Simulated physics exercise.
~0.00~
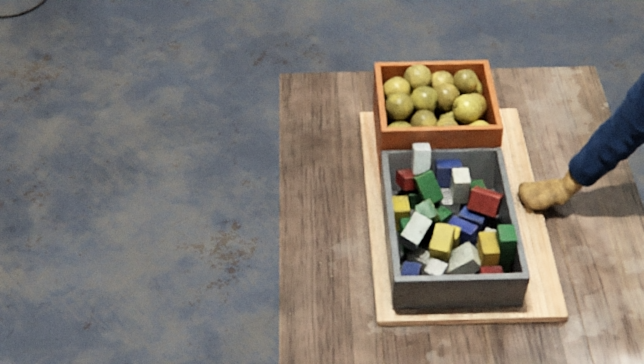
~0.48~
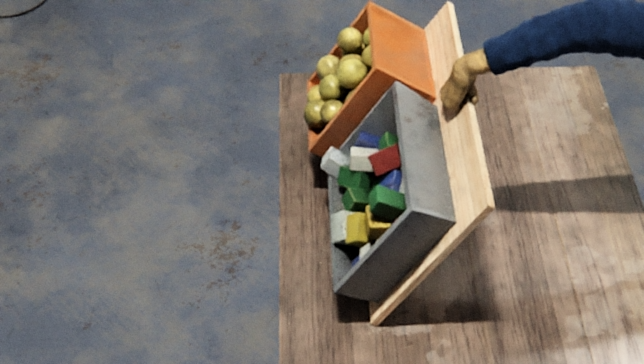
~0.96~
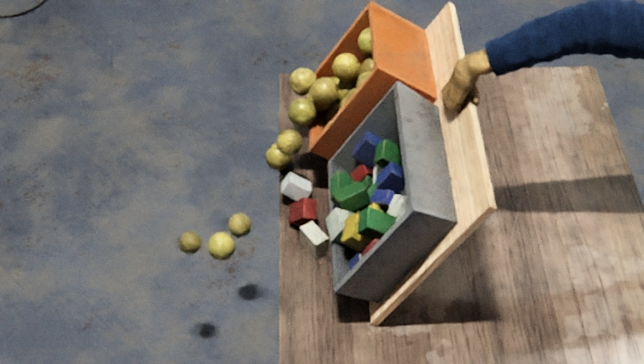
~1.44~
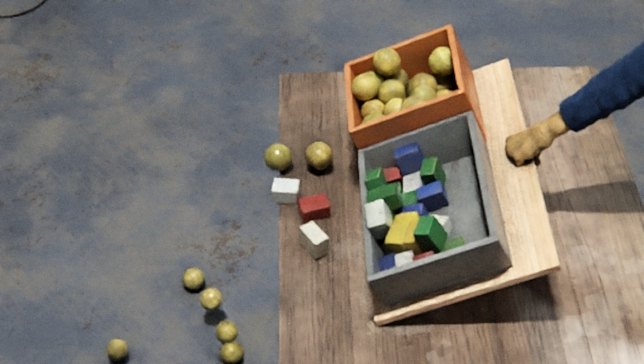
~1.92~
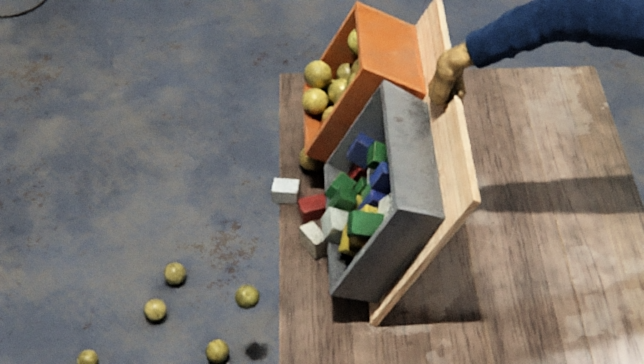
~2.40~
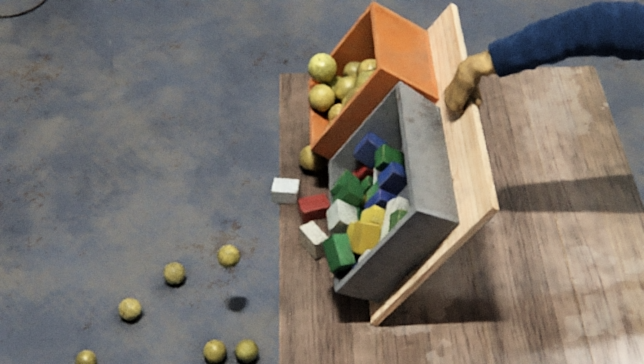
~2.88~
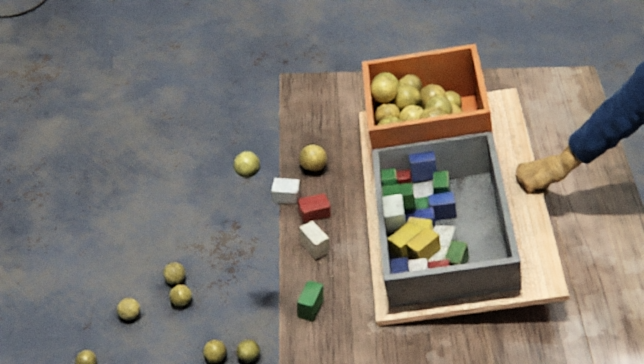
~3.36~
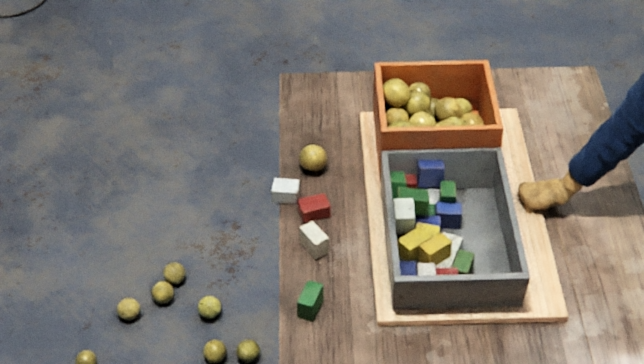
At the start, an orange container of yellow apples and a grey container of coloured toy bricks sit on a plywood board on a table, with a hand at the board's right edge. The hand tips the board up steeply toward the left, and apples and a few bricks tumble out, several apples dropping to the floor. It lowers the board partway, then raises it again, and a few more pieces spill. Finally the hand lets the board down flat. Four bricks and one apple rest on the table, other apples lie scattered on the floor, and most pieces remain inside.
